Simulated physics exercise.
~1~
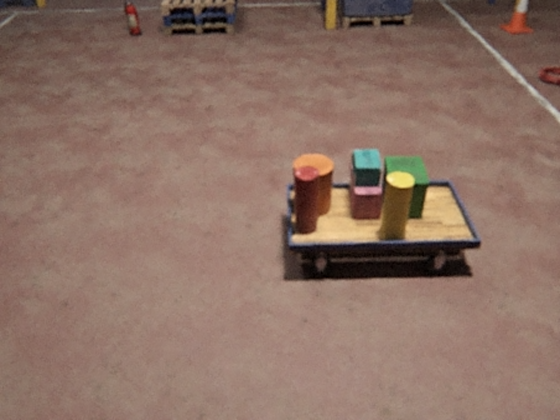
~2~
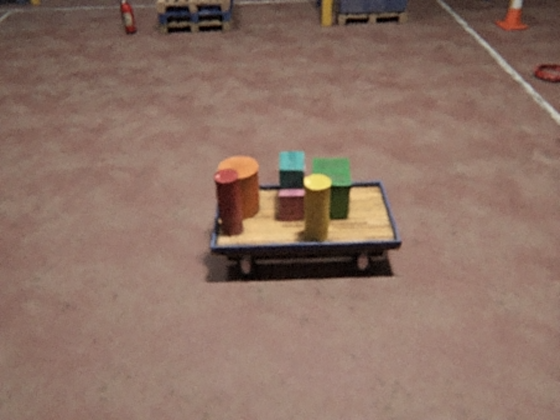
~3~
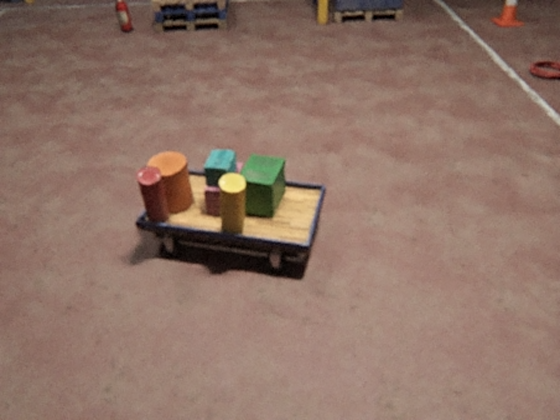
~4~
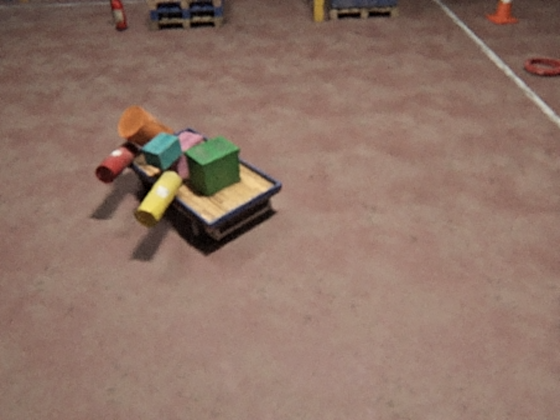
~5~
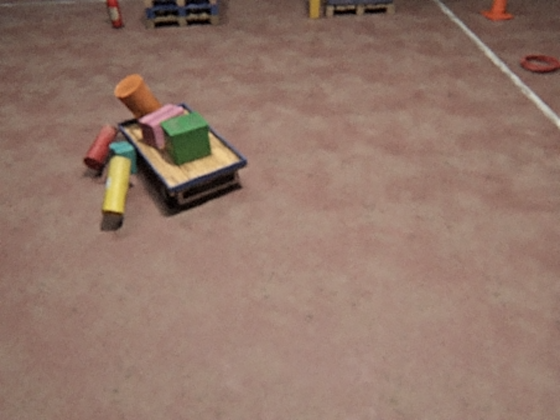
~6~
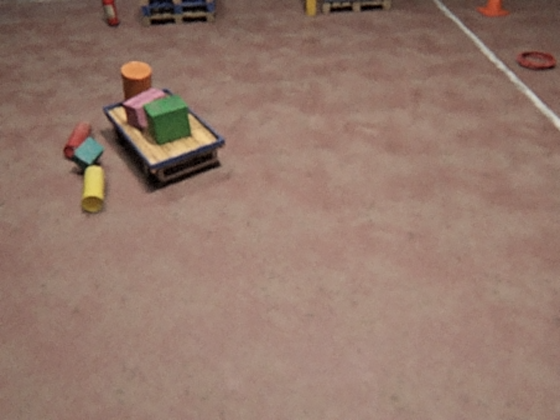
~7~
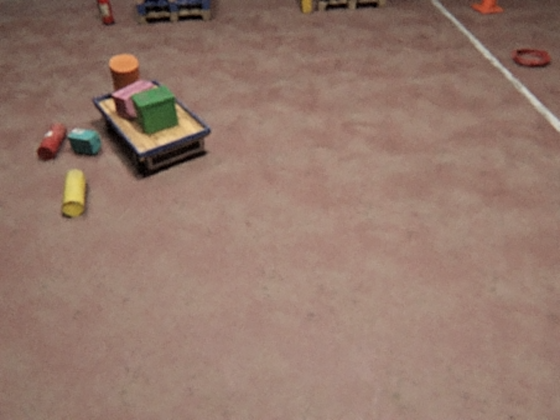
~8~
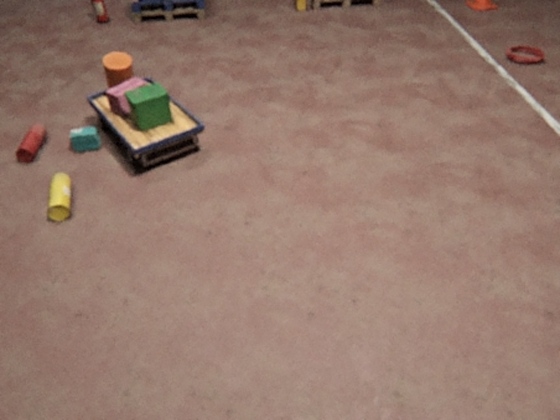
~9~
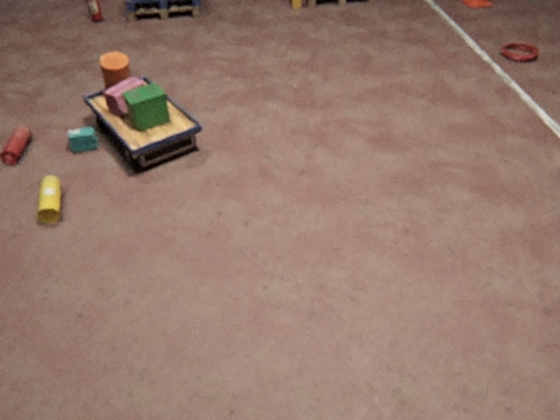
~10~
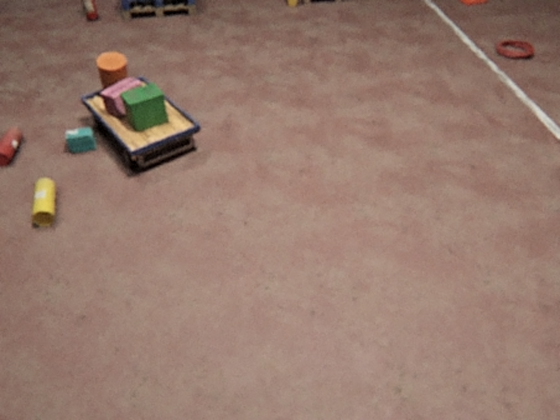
A flat cart carrying colored blocks and cylinders rolls left across the floor, then swings away toward the back as its load tips; the red and yellow canisters and the turquoise block fall off the left side, while the orange, pink and green pieces remain aboard the stopped cart.
